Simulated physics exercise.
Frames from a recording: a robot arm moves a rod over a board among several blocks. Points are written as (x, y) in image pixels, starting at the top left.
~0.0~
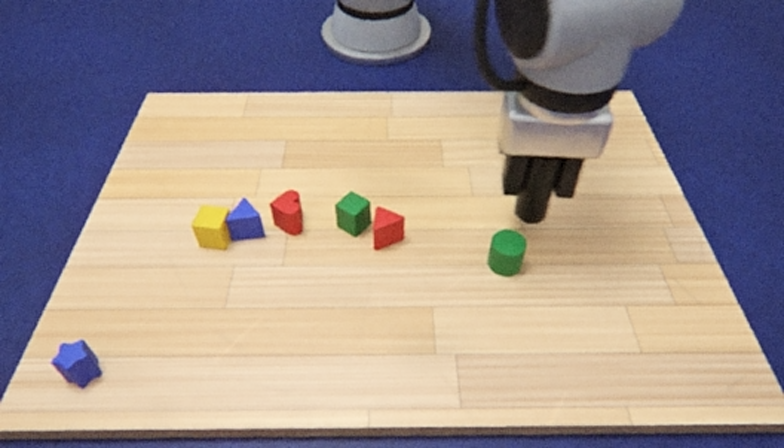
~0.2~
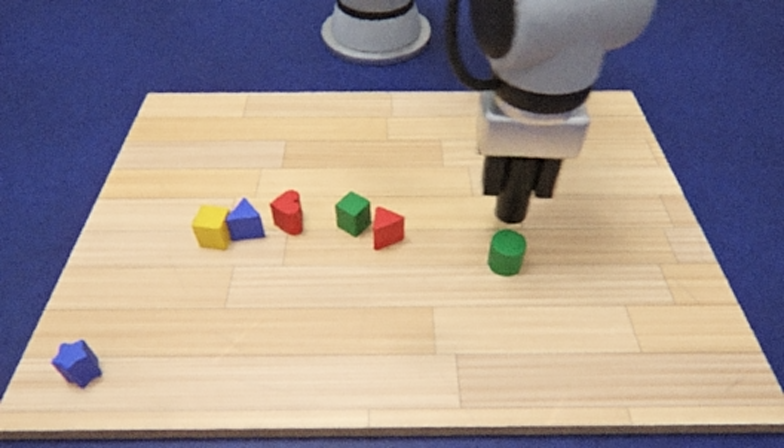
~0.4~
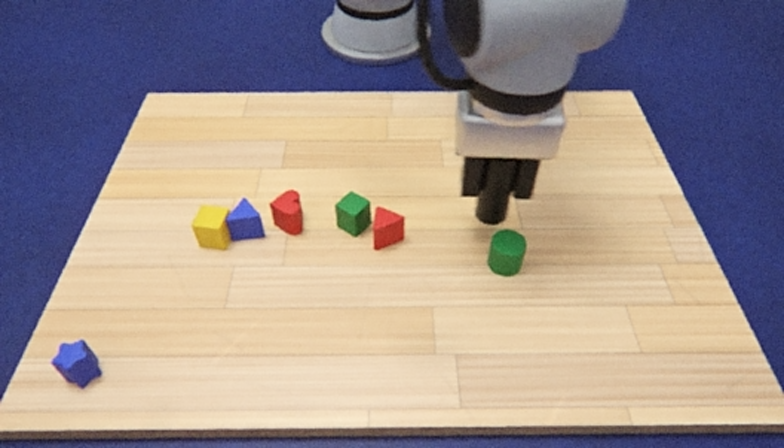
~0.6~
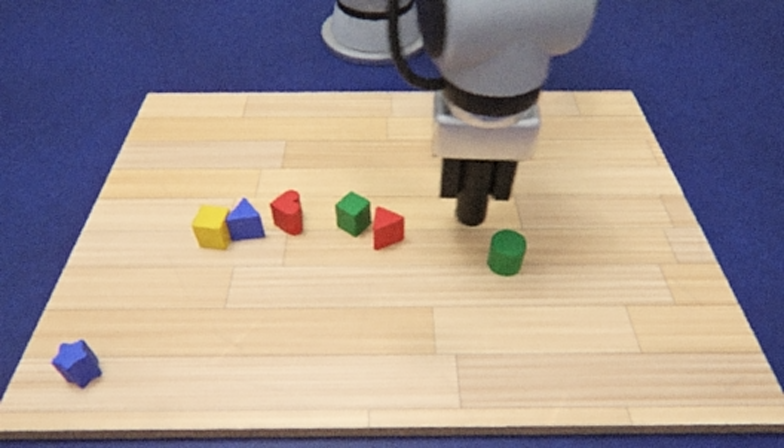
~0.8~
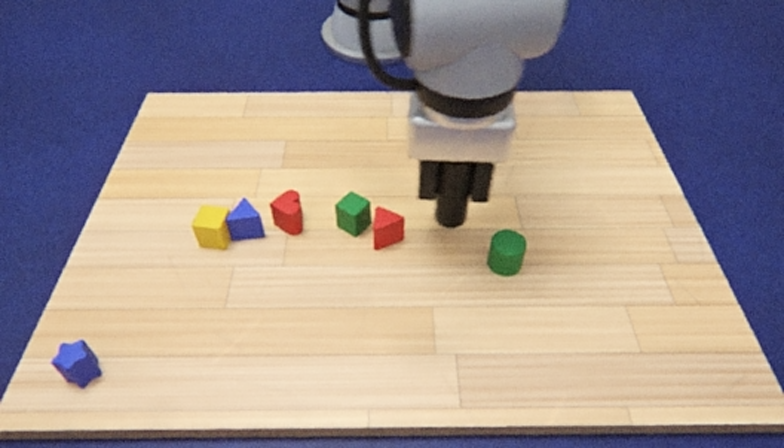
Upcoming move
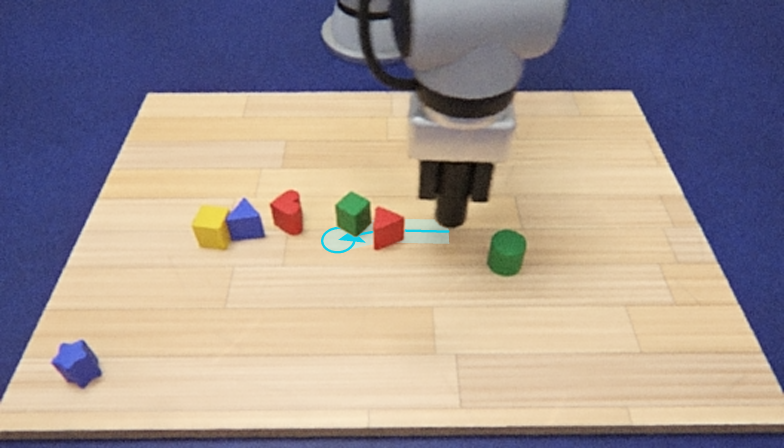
Robot arm sliding its dark rod steadily left above a wooden board, passing behind a green cylinder while the scattered coloured blocks stay still.
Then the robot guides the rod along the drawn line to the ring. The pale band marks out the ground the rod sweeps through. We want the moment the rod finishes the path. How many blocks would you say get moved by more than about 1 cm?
It displaces two.
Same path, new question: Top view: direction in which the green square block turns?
Rotation: Clockwise.
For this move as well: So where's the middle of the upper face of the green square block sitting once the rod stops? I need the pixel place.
That would be at about pixel (323, 199).
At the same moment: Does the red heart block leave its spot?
In short: No.
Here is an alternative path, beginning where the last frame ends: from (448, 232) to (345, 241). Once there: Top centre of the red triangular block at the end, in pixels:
I'd guess (316, 227).
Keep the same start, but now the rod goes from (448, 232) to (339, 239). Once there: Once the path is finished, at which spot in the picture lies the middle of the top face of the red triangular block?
I'd guess (313, 230).
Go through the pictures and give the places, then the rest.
Rod's lower end (530, 214); red heart block (287, 201); green square block (353, 202); red triangular block (385, 217), in the first picture.
Rod (510, 214); blocks still, in the second picture.
Rod (490, 215); blocks still, in the third picture.
Rod (470, 217); blocks still, in the fourth picture.
Rod (450, 218); red heart block (287, 201); green square block (353, 202); red triangular block (385, 217), in the fifth picture.
Drawn move, from (448, 232) via (393, 231), ending at (338, 240).
On the path given first. One third of the way, rod (412, 218); red triangular block (381, 217).
Two thirds of the way, rod (373, 219); green square block (343, 201); red triangular block (352, 225), turned 30° clockwise.
At the end, rod (337, 227); red heart block still; green square block (323, 199), turned 30° clockwise; red triangular block (322, 238), turned 20° anticlockwise.
